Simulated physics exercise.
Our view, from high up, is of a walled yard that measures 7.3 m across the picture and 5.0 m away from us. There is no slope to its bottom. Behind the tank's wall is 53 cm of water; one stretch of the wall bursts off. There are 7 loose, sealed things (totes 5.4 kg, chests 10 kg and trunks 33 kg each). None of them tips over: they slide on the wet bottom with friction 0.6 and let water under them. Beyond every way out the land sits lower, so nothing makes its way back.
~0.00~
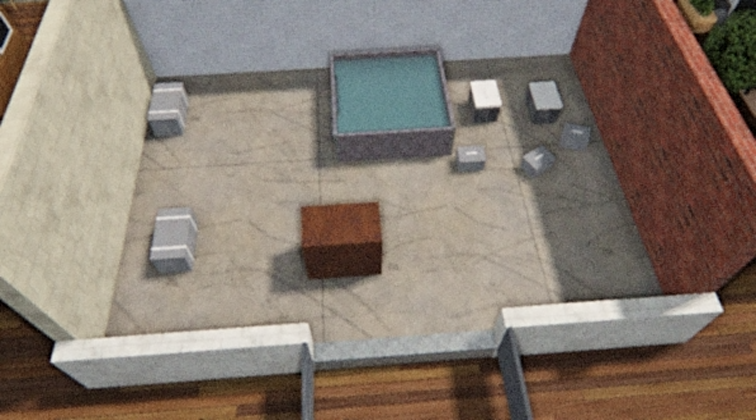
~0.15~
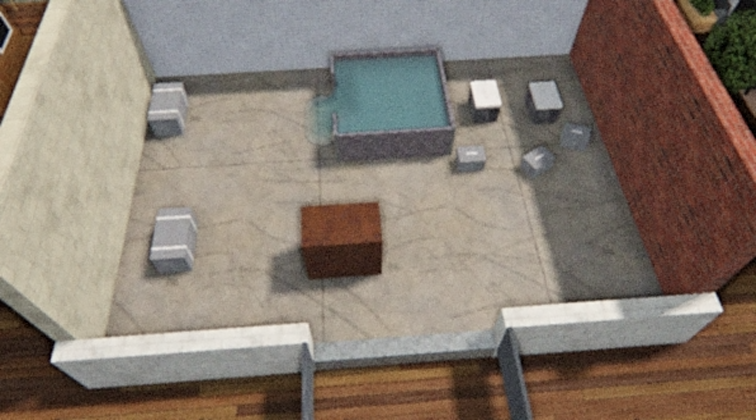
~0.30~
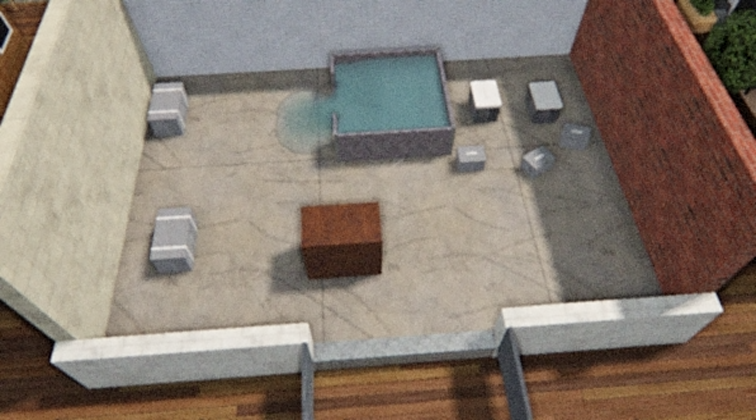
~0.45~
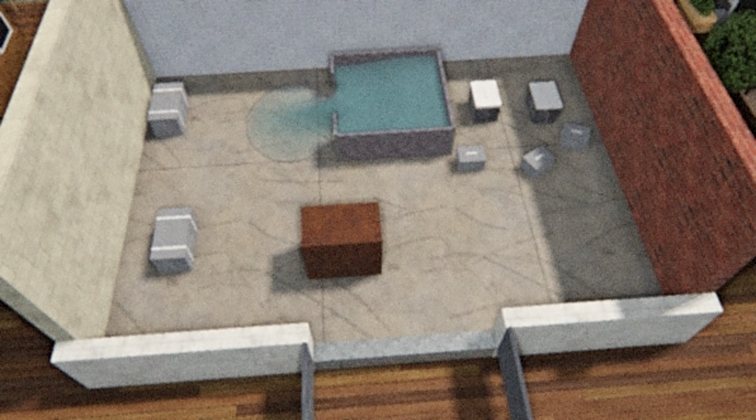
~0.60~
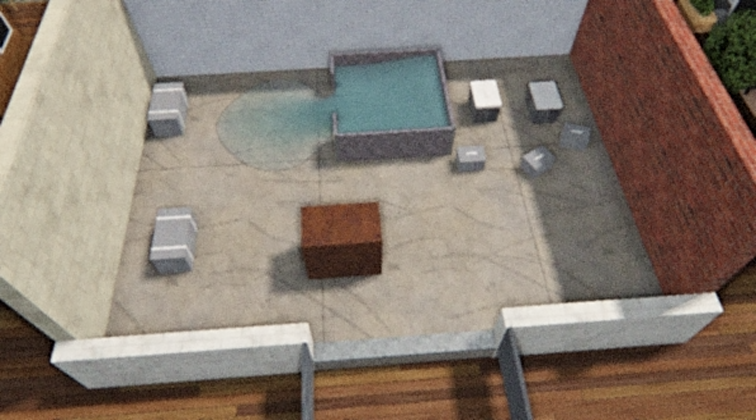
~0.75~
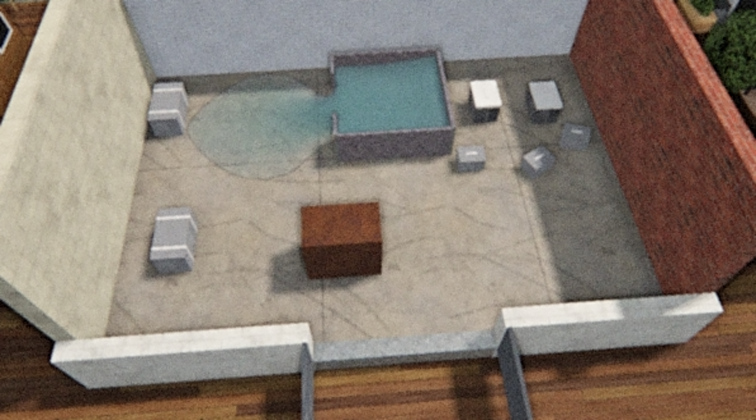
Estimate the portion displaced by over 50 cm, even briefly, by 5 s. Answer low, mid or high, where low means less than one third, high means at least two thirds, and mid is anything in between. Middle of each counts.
Low.
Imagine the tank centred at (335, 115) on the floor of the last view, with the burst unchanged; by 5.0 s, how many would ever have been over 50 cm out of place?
Result: 1.
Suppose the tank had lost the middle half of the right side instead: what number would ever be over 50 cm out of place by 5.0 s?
In that case the number is 4.
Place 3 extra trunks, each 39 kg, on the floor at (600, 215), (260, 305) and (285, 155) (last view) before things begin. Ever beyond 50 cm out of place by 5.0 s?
The first comes out within the limit, the second within the limit, the third beyond the limit.
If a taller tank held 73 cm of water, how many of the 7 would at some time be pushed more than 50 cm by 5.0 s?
The count would be 2.
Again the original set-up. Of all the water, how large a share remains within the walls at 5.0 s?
Somewhere near 100 percent, give or take.
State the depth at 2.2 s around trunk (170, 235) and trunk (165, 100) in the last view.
First about 3 cm, second about 20 cm.
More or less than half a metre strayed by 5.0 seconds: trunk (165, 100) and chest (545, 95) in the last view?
In the order asked, they come out beyond the limit and within the limit.
After 1.1 s 0 of 7 are over 50 cm from their spots; 0 afloat.
After 2.2 s 0 of 7 are over 50 cm from their spots; 1 afloat.
After 3.5 s 1 of 7 are over 50 cm from their spots; 1 afloat.
After 5.0 s 2 of 7 are over 50 cm from their spots, and 2 have been at some point; 1 afloat.
